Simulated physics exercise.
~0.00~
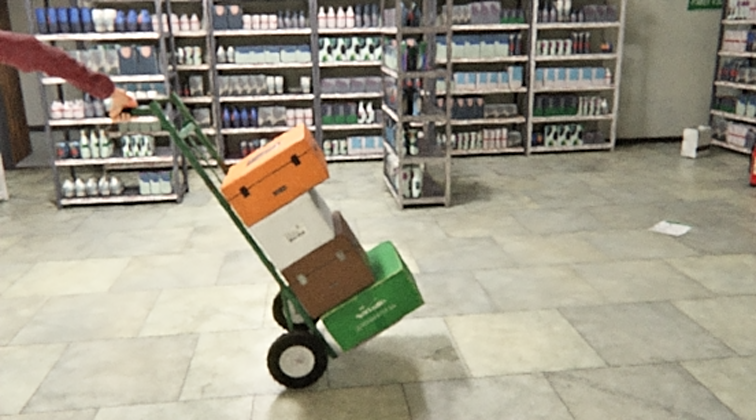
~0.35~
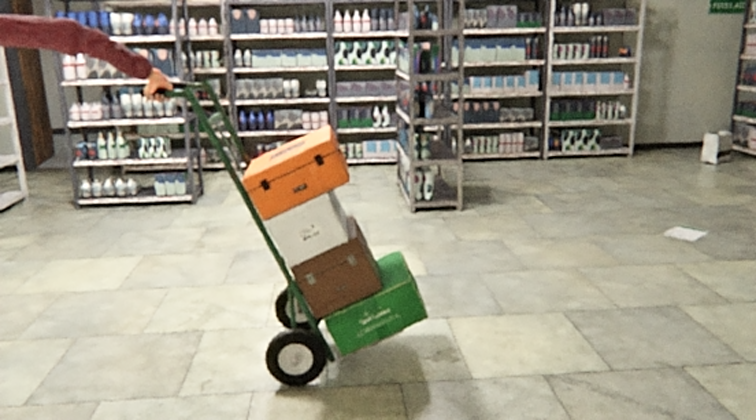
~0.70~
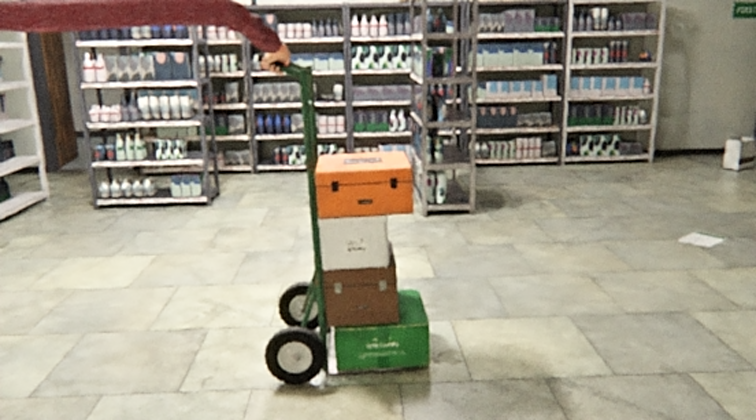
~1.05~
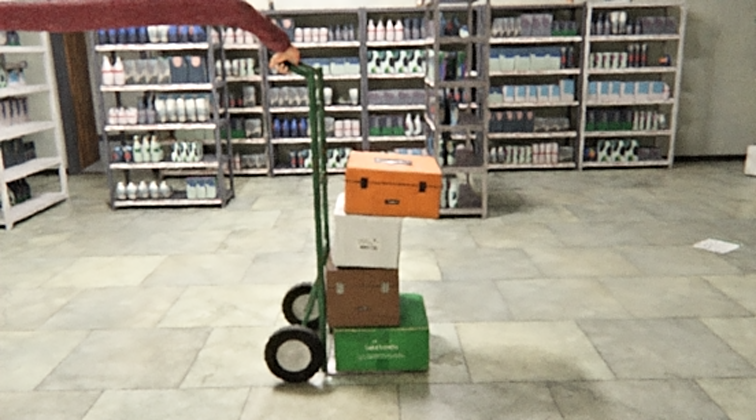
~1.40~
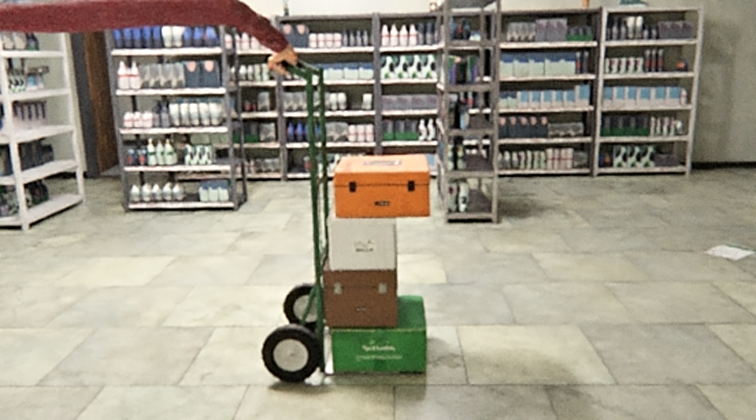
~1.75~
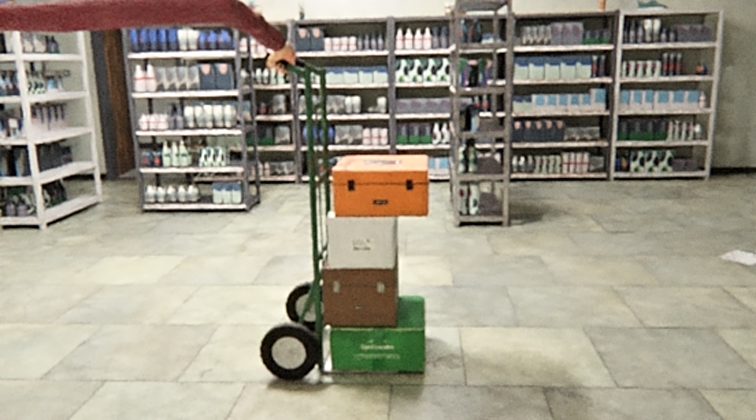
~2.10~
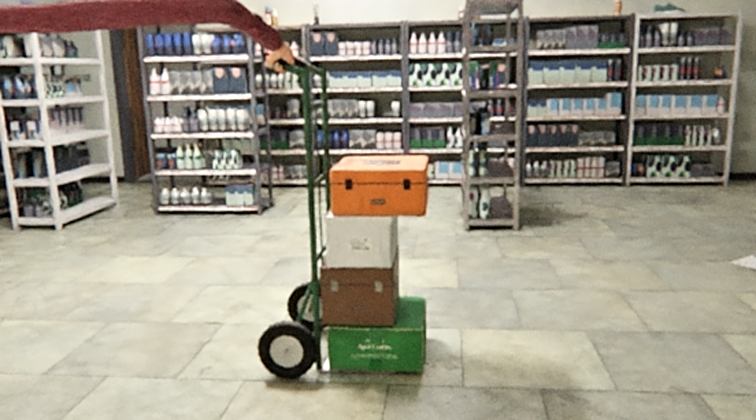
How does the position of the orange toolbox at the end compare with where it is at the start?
At the end the orange toolbox is farther to the right than at the start. It still sits on top of the stack, at nearly the same height.
